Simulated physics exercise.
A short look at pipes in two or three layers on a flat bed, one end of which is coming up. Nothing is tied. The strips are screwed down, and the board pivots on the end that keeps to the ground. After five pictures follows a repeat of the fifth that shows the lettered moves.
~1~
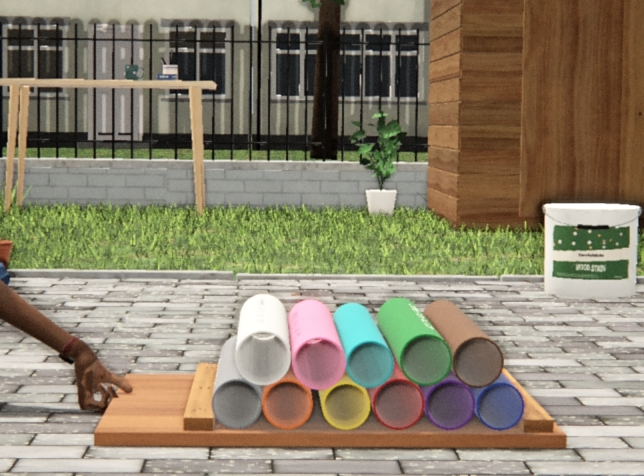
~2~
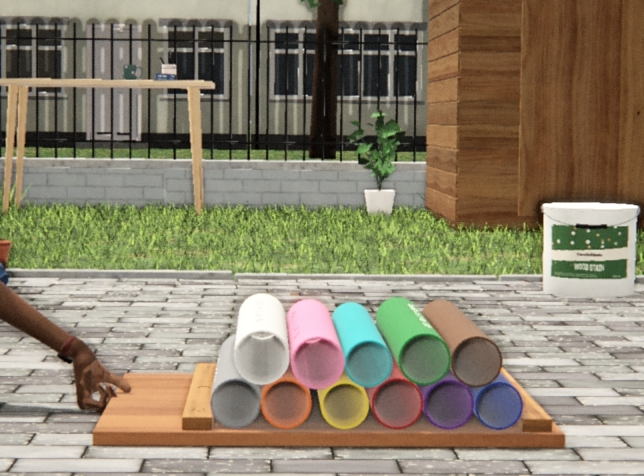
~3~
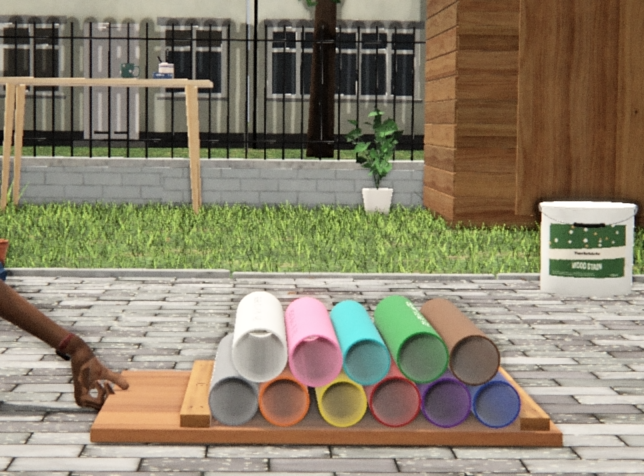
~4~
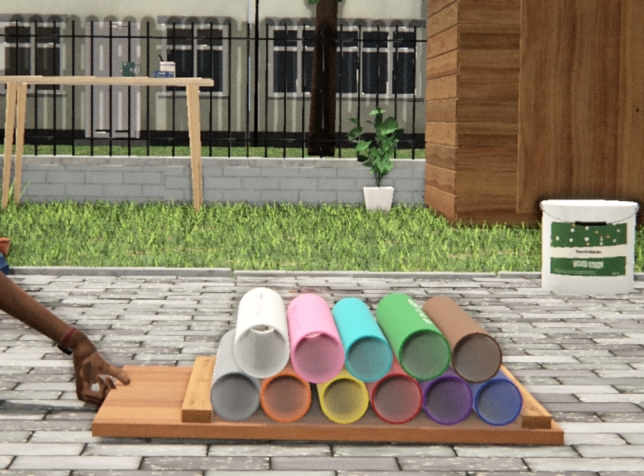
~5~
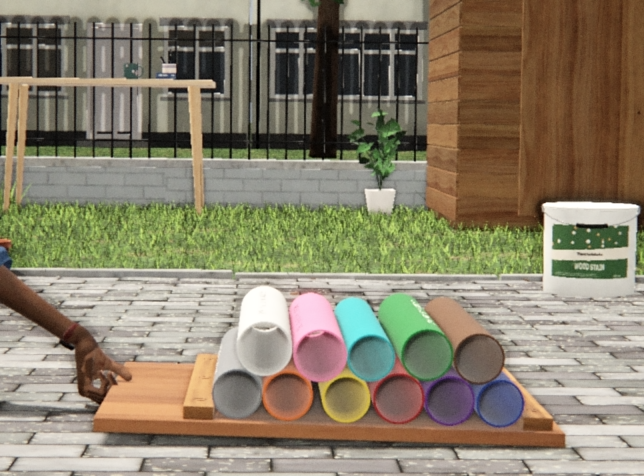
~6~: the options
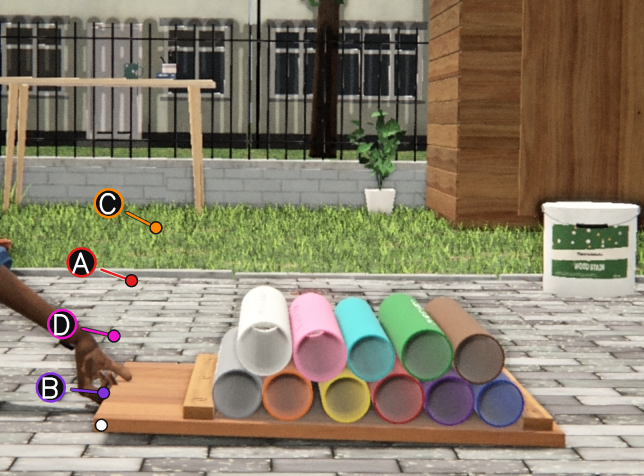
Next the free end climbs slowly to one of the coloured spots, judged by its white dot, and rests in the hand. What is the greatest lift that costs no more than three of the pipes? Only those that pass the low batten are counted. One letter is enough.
No higher than A.
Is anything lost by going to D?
No, at D.
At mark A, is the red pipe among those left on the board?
Yes.
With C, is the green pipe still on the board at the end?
No.
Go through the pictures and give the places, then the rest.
The first picture shows white pipe (263, 358); brown pipe (478, 362); turquoise pipe (370, 364).
The second picture shows turquoise pipe (368, 364); green pipe (424, 359).
The third picture shows board (321, 398); grey pipe (233, 400); orange pipe (284, 401).
The fourth picture shows board (323, 395); grey pipe (235, 396); orange pipe (286, 397).
The fifth picture shows board (324, 394); grey pipe (237, 394); orange pipe (288, 396).
On the marked copy, A at (132, 280); B at (103, 393); C at (156, 228); D at (114, 336); the white dot at (101, 425).
Taking A. A third of the way, board at 14°.
Two thirds of the way, board at 20°.
When it is over, board at 20°, none over the low batten.
As for the rest, B none over the low batten; C four over the low batten (brown, turquoise, green, pink); D none over the low batten.
